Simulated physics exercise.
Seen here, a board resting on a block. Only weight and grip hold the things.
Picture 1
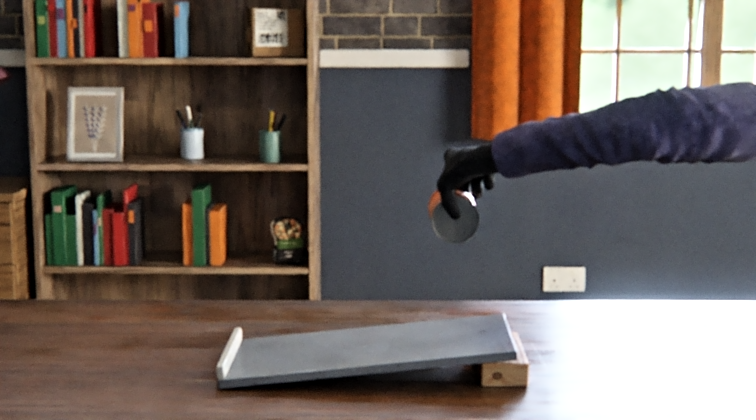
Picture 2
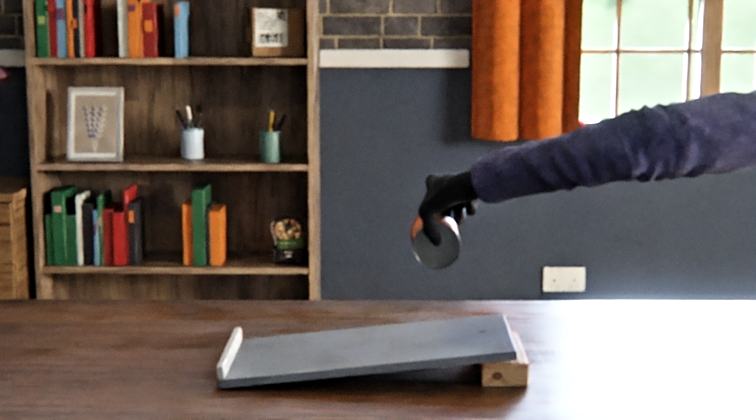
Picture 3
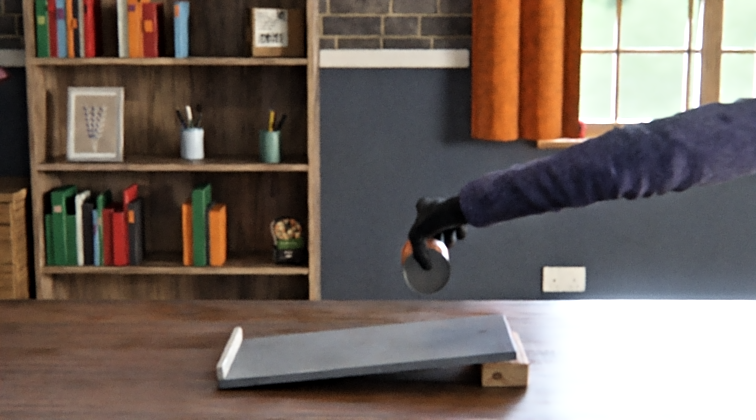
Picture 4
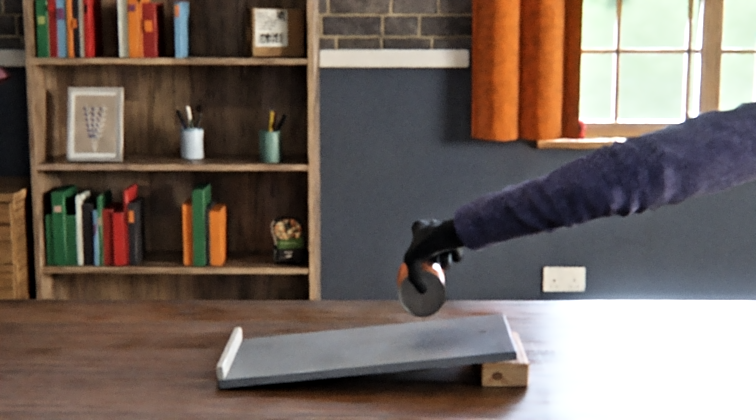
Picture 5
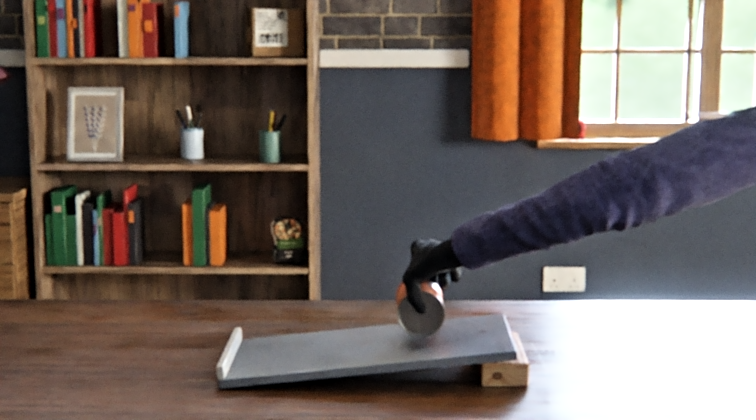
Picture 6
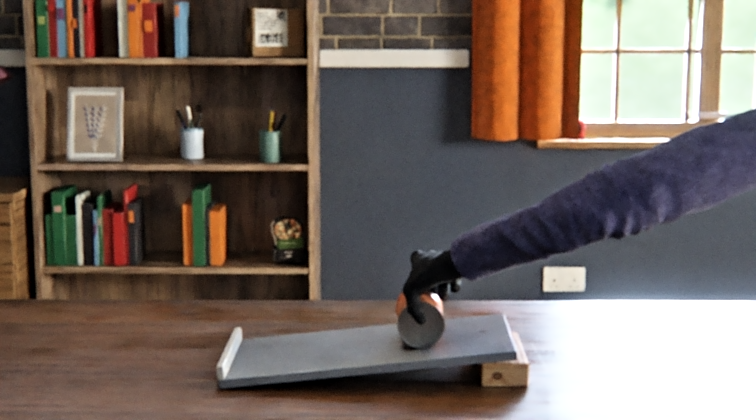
On a wooden table before a bookshelf, a gloved hand lowering an orange tin onto a sloping grey board and keeping hold.
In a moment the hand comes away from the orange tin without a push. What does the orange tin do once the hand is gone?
Outcome: The orange tin slides or rolls down.
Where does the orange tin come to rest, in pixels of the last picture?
Near (252, 333).
Then, 0.70 s after the last picture, orange tin rolled about its own width near (356, 323).
Then, 1.00 s after the last picture, orange tin rolled well along near (277, 331).
At rest, moved from the start, orange tin. Seen from the same camera at the end, orange tin near (252, 333). The orange tin runs down the board.
